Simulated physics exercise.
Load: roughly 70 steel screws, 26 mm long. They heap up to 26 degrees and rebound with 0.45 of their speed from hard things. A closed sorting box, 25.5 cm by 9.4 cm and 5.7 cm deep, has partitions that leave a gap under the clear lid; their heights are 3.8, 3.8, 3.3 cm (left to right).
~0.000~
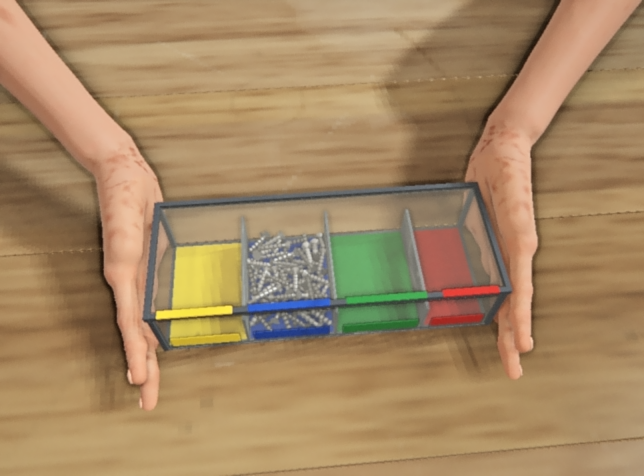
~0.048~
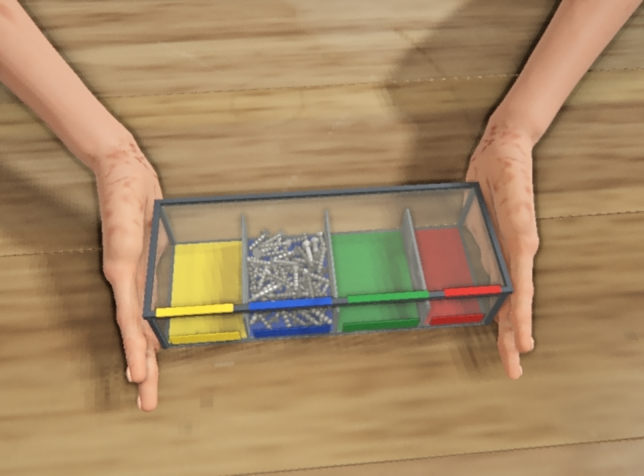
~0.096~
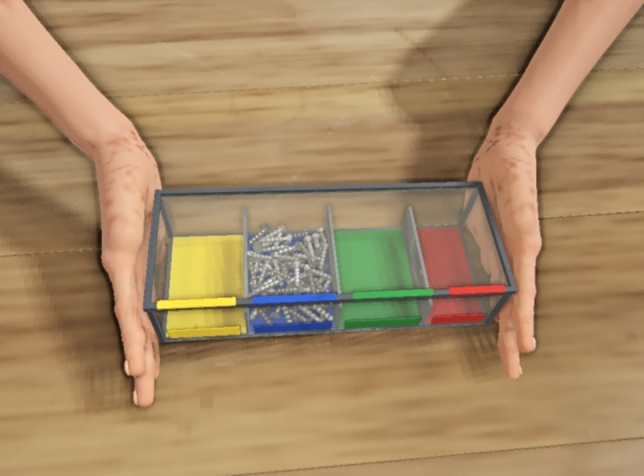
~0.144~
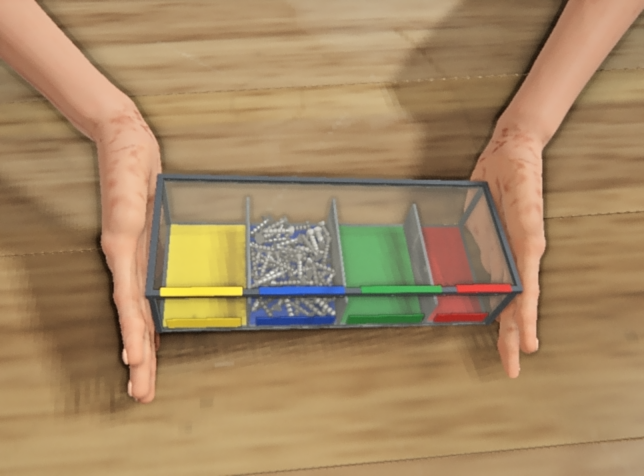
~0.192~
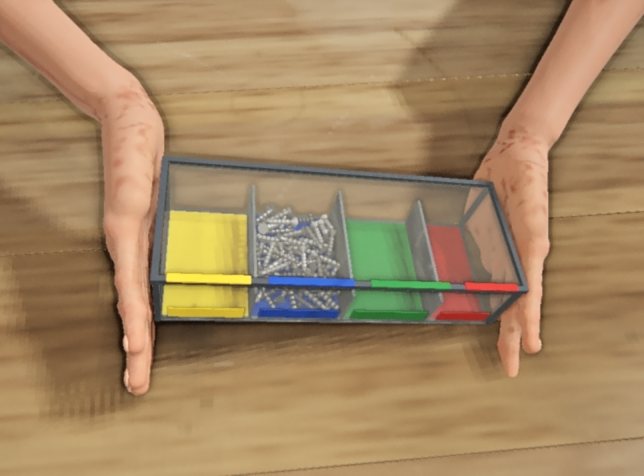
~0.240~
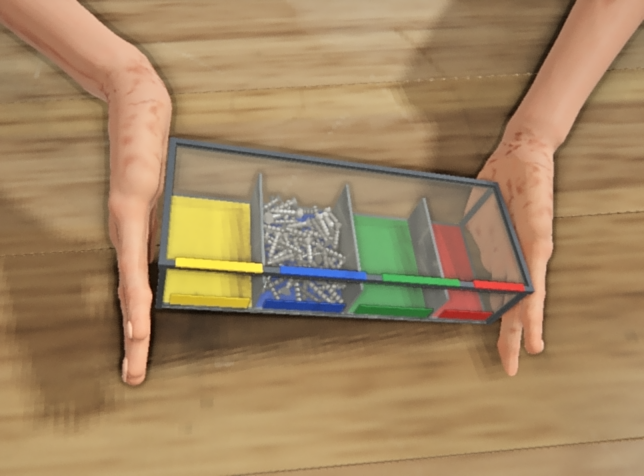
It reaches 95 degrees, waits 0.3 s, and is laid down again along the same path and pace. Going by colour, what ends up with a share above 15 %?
Red compartment: Yes; blue compartment: Yes; green compartment: No; yellow compartment: No.
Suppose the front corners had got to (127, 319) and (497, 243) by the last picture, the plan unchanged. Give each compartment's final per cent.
Red 0, blue 50, green 0, yellow 50.
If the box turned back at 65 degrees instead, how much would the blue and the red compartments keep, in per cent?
Blue 100; red 0.
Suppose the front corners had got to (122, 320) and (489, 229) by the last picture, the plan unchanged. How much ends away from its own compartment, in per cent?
Then about 45 per cent.
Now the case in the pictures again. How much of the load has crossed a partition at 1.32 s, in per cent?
Some 20 per cent.
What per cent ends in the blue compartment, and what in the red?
Blue 75, red 25.
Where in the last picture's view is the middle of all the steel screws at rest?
Around (318, 275).
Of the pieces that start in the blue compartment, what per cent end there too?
About 70 per cent.
Then, at 1.32 s, tilt 95 degrees; red 15 %, blue 80 %, green 5 %.
After 2.04 s, tilt 49 degrees; red 25 %, blue 75 %.
After 2.79 s, tilt 0 degrees; red 25 %, blue 70 %, green 5 %.
At rest (3.3 s), red 25 %, blue 75 %, green 5 %, yellow 0 %.
